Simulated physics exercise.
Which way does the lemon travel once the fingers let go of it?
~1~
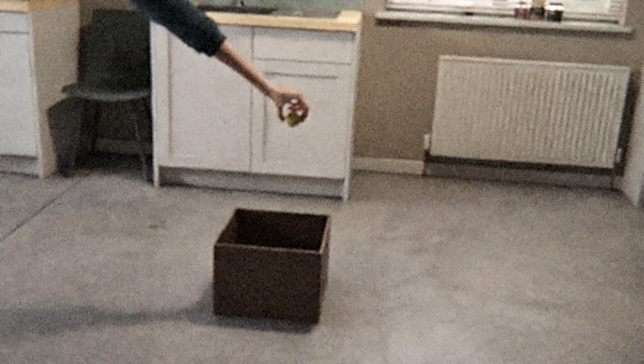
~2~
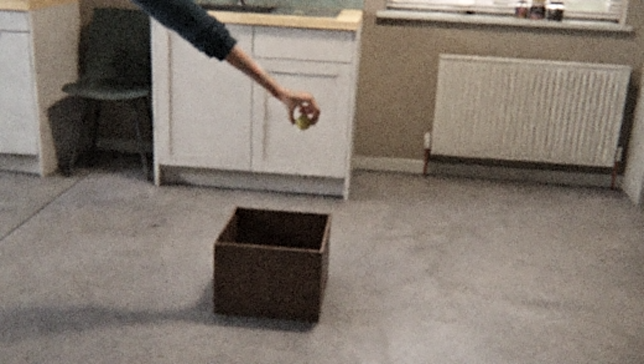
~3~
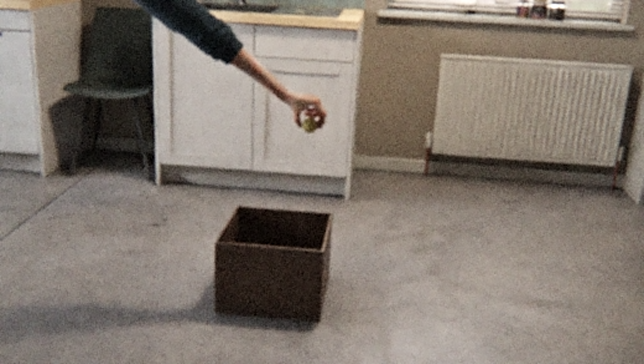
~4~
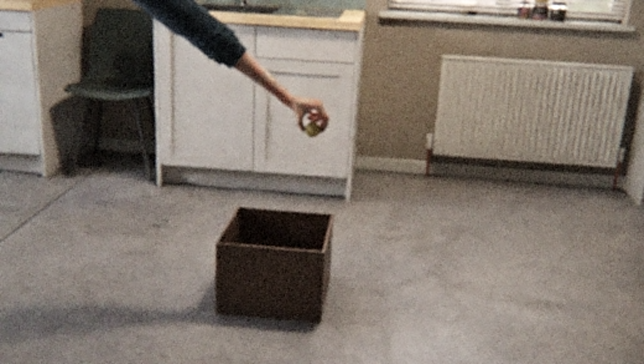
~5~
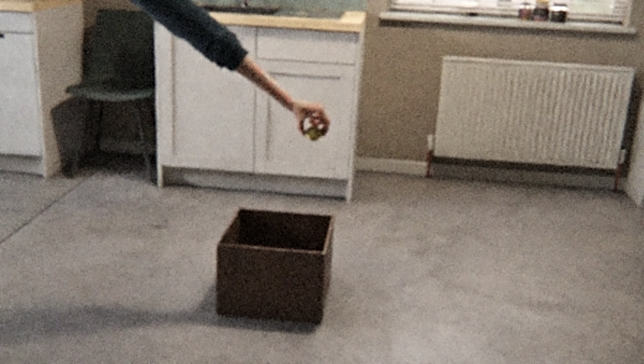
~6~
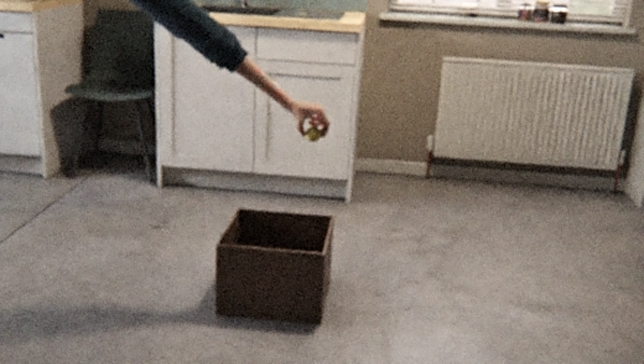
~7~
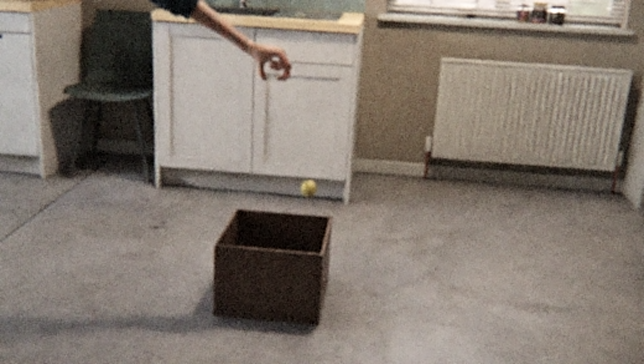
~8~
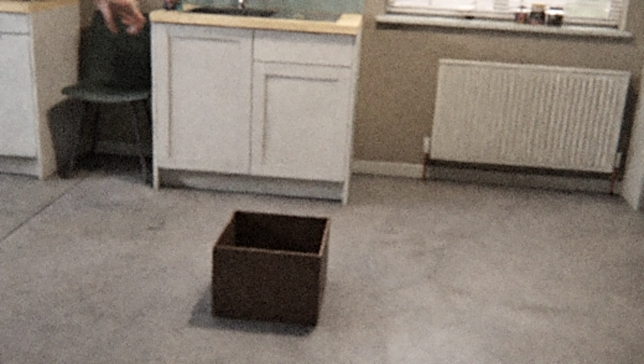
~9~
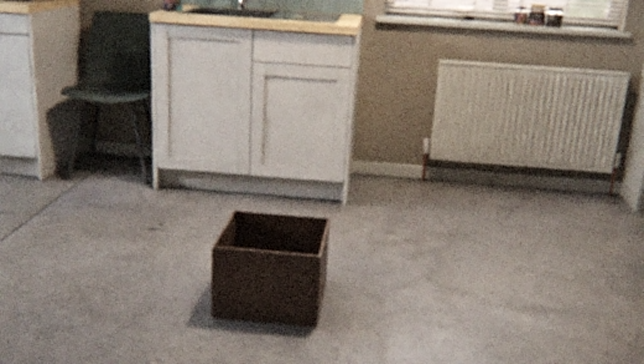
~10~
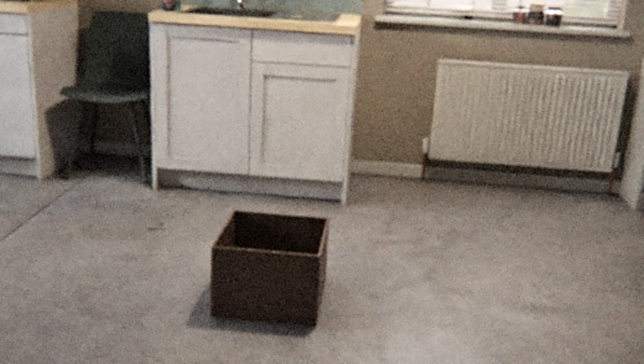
The lemon moves down, falling from the hand toward the open brown box below.
An arm in a dark sleeve reaches in from the upper left, holding a small yellow lemon above an open brown box on a grey floor. The room is seen from the front and slightly above, with white cabinets and a dark chair behind on the left and a white radiator on the right. The hand shifts a little to the right and pauses. Then the fingers open, the lemon falls, and the arm draws back to the left and leaves. The lemon drops into the box, out of sight, and the box stays in place.
